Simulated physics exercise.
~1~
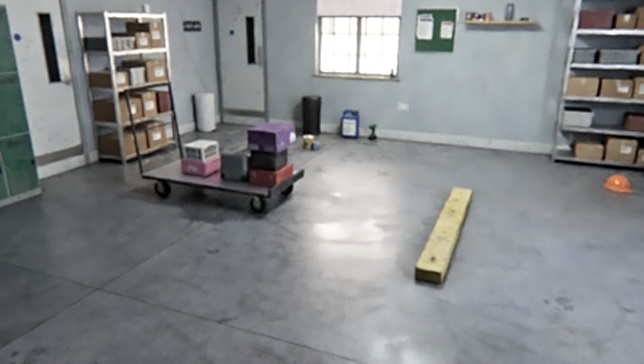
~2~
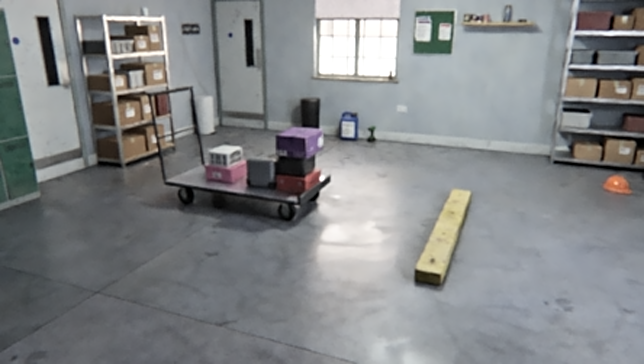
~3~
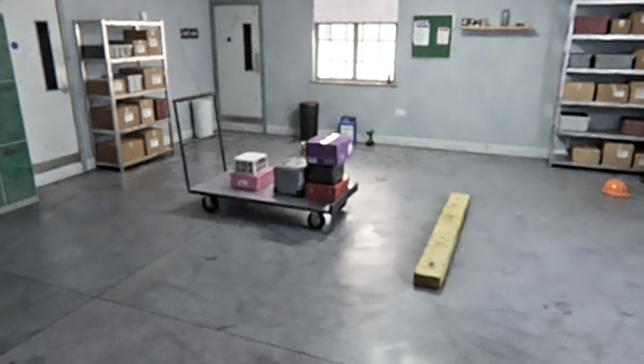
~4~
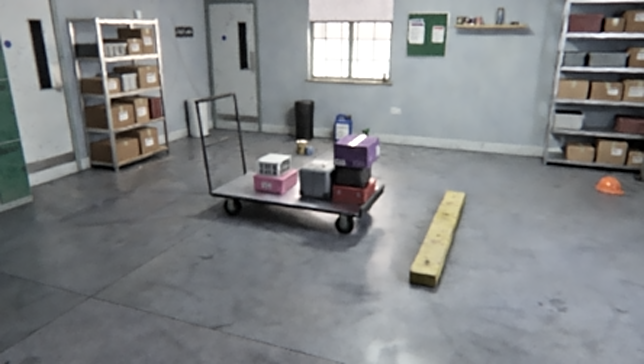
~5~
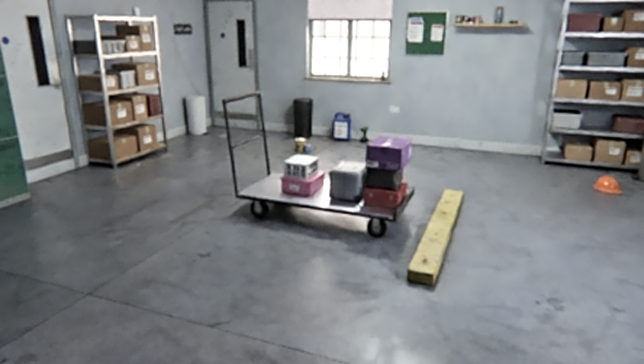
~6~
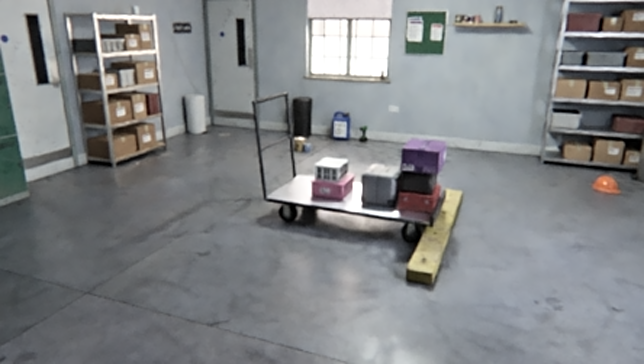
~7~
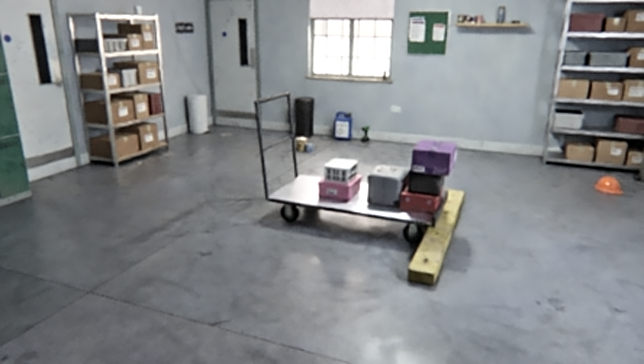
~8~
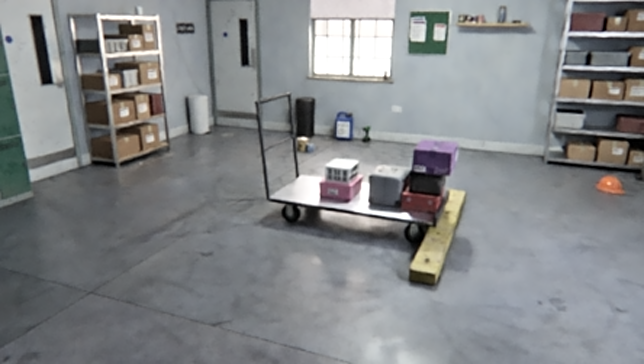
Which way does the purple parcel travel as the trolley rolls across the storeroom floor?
The purple parcel travels to the right, riding on top of the load on the trolley.
